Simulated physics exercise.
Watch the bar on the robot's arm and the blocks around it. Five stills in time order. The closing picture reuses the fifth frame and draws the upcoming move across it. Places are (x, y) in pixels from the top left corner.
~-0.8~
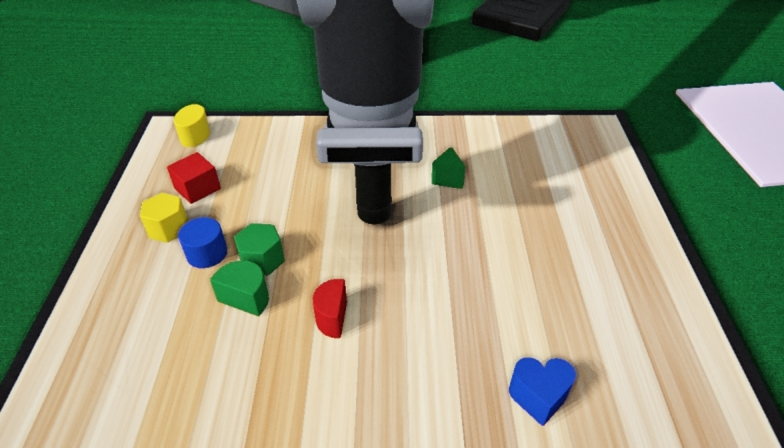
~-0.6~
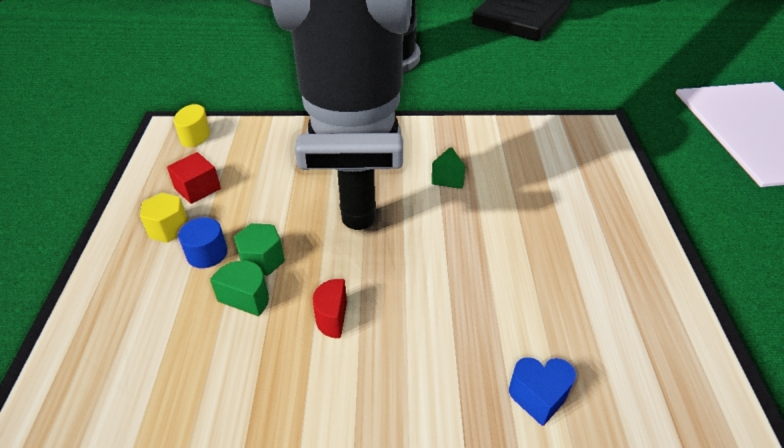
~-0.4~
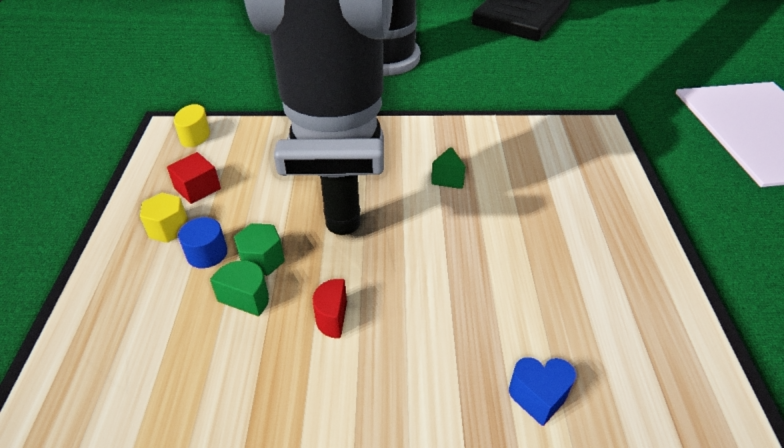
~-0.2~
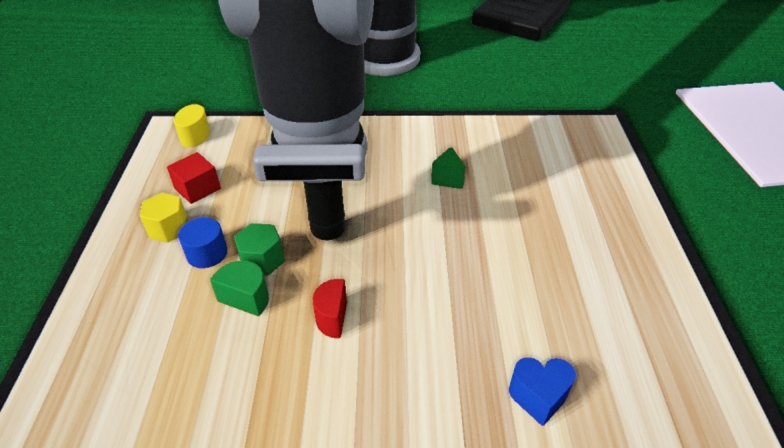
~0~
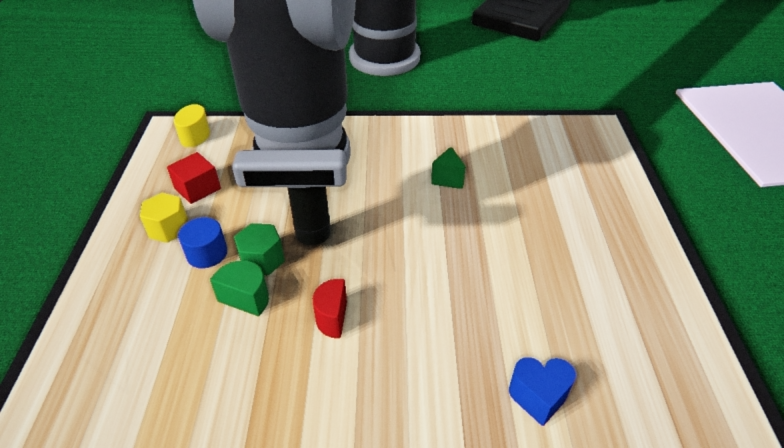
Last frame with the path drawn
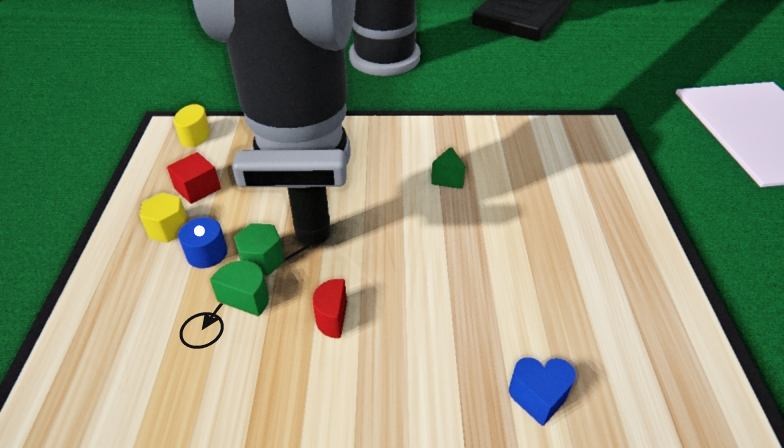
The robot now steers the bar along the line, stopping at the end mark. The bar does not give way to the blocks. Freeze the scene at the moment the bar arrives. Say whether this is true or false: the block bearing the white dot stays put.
False.
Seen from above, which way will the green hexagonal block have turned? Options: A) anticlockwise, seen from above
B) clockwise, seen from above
I choose B.
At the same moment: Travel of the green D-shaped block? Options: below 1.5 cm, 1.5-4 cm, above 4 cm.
The answer will be the long band, over 4 cm.
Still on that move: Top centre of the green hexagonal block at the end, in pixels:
I'd place it at (187, 259), taking the centre of its top.
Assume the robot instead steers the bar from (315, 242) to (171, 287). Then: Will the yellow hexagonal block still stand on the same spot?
Yes, that is how it ends up.
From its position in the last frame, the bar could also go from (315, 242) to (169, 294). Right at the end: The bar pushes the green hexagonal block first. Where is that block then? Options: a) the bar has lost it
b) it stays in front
Correct choice: B.
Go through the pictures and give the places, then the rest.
The first picture shows lower end of the bar at (374, 214), tops of blocks, blue circle at (199, 231), green D-shaped block at (240, 275), green hexagonal block at (257, 237), red D-shaped block at (329, 296).
The second picture shows bar at (359, 219), blocks as before.
The third picture shows bar at (343, 224), blocks as before.
The fourth picture shows bar at (328, 229), blocks as before.
The fifth picture shows bar at (313, 234), blue circle at (199, 231), green D-shaped block at (240, 275), green hexagonal block at (257, 237), red D-shaped block at (329, 296).
The drawn path runs from (315, 242) over (254, 278) to (202, 330); the dot is on the blue circle.
On the path given first. One third of the way, bar at (273, 257); blue circle at (194, 230); green hexagonal block at (229, 245), turned 25° clockwise.
Two thirds of the way, bar at (230, 284); blue circle at (180, 228); green D-shaped block at (213, 304), turned 40° anticlockwise; green hexagonal block at (188, 258), turned 70° clockwise.
At the end, bar at (198, 322); blue circle at (180, 228); green D-shaped block at (193, 345), turned 75° anticlockwise; green hexagonal block at (187, 259), turned 75° clockwise; red D-shaped block not moved.
